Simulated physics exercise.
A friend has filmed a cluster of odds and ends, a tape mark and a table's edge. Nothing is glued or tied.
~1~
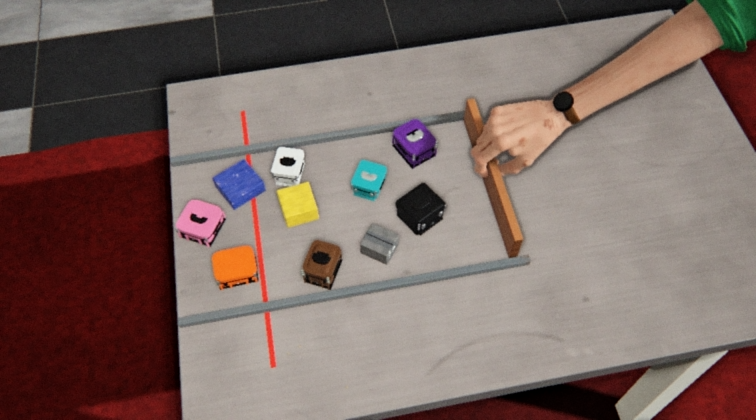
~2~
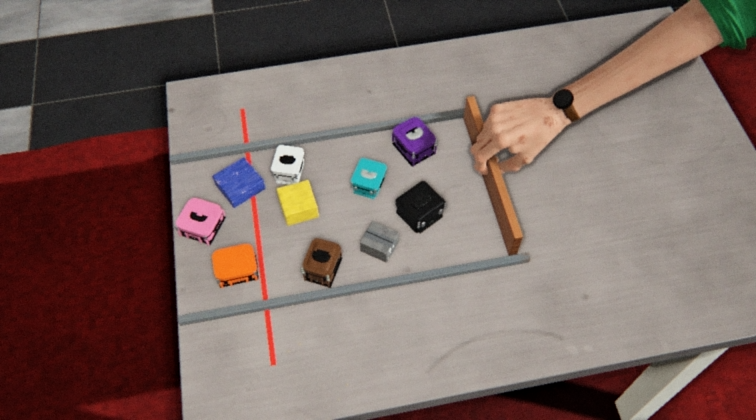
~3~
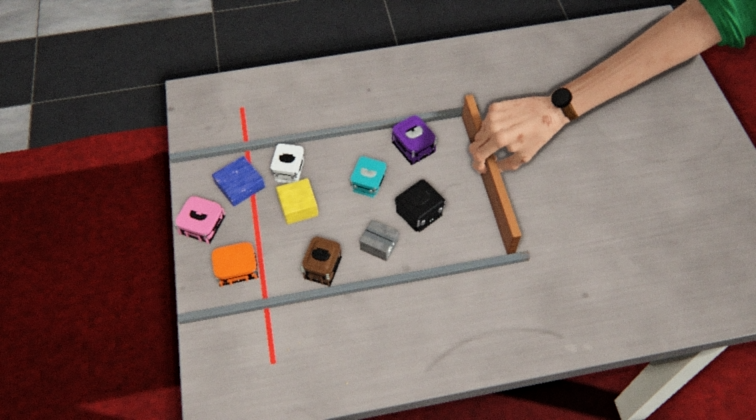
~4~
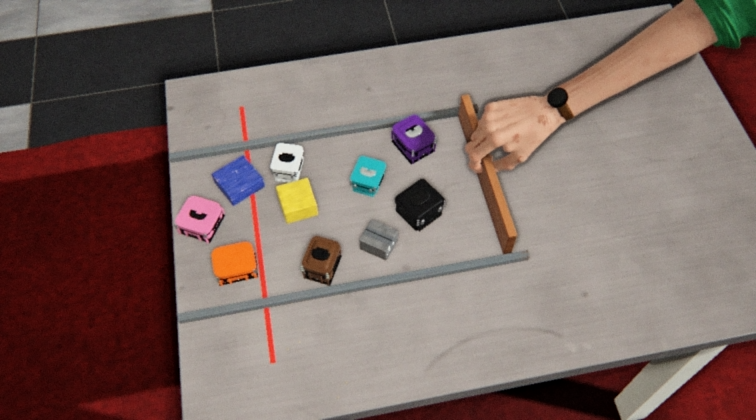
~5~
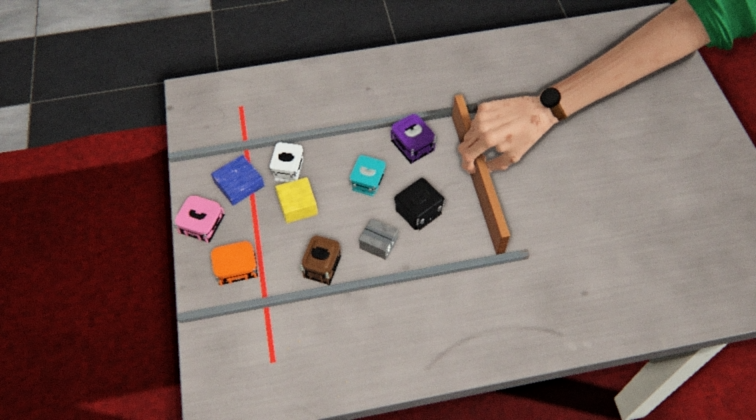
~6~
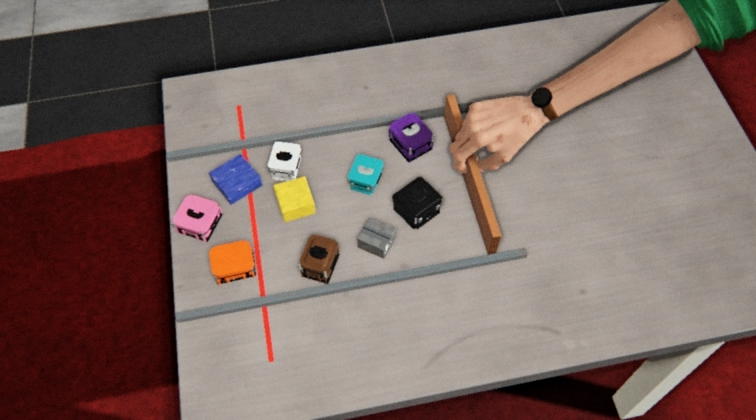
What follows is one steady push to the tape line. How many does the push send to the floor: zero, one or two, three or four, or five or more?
In the end the number that fall off is one or two.
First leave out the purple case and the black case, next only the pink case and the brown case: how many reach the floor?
Fallen: 0, and 0 in the other try.
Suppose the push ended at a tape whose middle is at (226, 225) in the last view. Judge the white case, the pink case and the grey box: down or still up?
The white case stays on, the pink case drops off, the grey box is kept.
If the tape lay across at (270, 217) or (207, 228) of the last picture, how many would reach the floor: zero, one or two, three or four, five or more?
One after another: No fall at all; five or more.
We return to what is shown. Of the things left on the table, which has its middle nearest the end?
The blue block.
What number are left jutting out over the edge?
It comes to 2.
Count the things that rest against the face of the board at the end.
4 of them.
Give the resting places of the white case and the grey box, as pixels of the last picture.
Near (202, 178) and (244, 272).
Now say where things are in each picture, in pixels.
In the first frame, pink case (201, 223); orange case (236, 268); blue block (239, 184); board (491, 175); tape (256, 225).
In the second frame, orange case (236, 266); purple case (414, 141).
In the third frame, blue block (239, 181); board (489, 172).
In the fourth frame, pink case (200, 219); black case (419, 205).
In the fifth frame, orange case (235, 263); yellow block (297, 200).
In the sixth frame, pink case (198, 218); orange case (233, 263); blue block (236, 179); board (471, 172); tape (253, 220).
A little later, none off yet; pink case at rest near (198, 218); orange case at rest near (233, 263); blue block at rest near (236, 179).
Next, none off yet; pink case at rest near (198, 218); orange case at rest near (233, 263); blue block moving near (231, 180).
When it is over, the number that fall off is one or two; down, pink case.
